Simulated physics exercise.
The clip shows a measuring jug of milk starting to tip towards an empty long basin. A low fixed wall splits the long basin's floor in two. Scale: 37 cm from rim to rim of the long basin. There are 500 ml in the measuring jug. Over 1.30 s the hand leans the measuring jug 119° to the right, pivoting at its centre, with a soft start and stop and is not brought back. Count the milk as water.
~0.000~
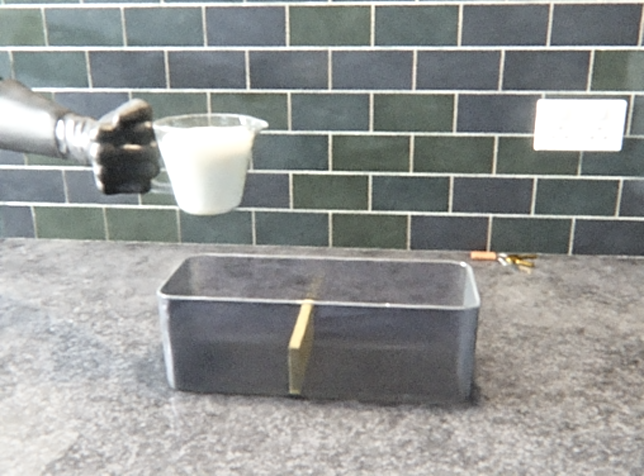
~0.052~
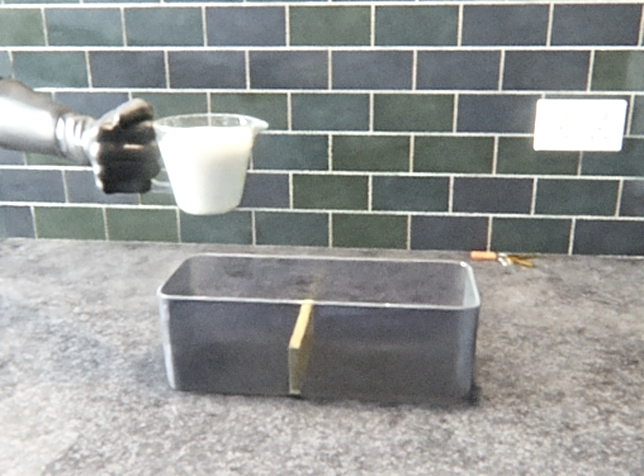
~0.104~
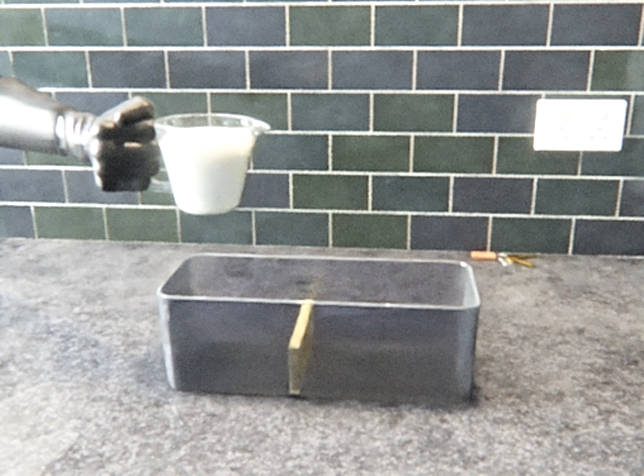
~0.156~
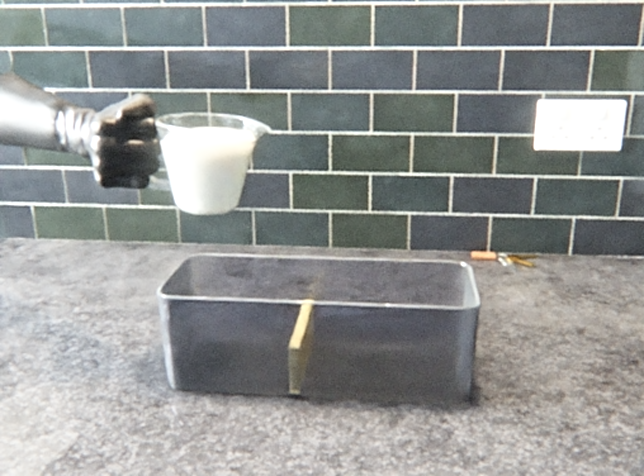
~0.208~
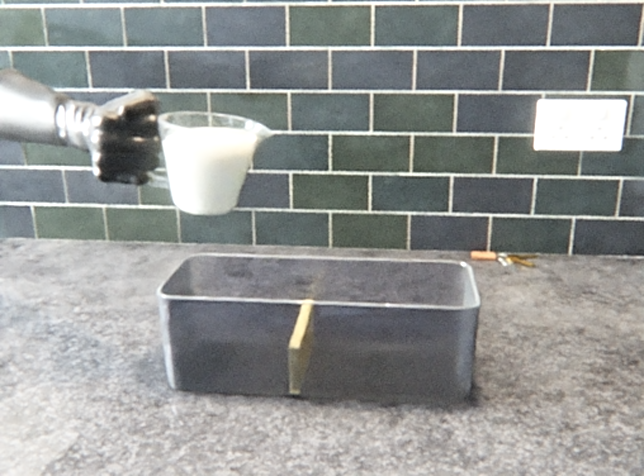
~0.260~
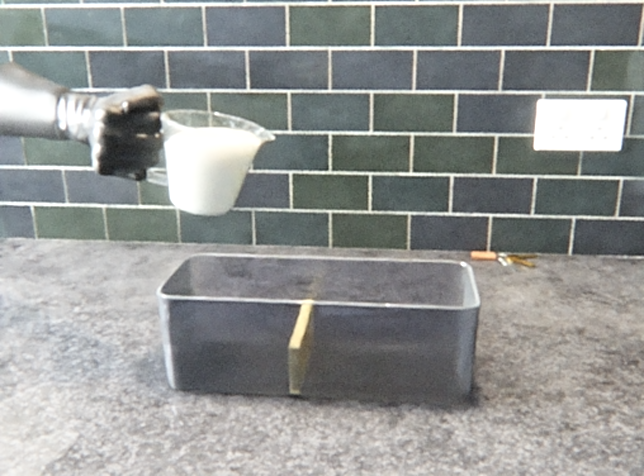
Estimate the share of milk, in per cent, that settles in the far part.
The far part has some 74 per cent.
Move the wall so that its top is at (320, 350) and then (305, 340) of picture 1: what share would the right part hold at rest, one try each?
In turn about 55 and 75 per cent.
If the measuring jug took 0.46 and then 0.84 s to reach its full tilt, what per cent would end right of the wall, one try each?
In turn about 40 and 60 per cent.
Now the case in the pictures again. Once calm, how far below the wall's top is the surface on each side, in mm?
Some 56 mm on the left and 48 mm on the right.
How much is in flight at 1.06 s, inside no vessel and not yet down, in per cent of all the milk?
About 7 per cent.
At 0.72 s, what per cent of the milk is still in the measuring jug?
Near 60 in a hundred.
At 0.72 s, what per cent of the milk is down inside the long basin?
Some 16 per cent.
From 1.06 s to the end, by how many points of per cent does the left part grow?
About 9 per cent.
After 0.72 s the tilt is 70° and 60 per cent is still to pour, 0 is left of the wall and 16 right of it.
After 1.06 s the tilt is 109° and 4 per cent is still to pour, 16 is left of the wall and 73 right of it.
After 1.41 s the tilt is 119° and 0 per cent is still to pour, 25 is left of the wall and 74 right of it.
After 1.80 s the tilt is 119° and 0 per cent is still to pour, 25 is left of the wall and 74 right of it.
In the end 25 per cent lies left of the wall, 74 right of it and 1 outside.
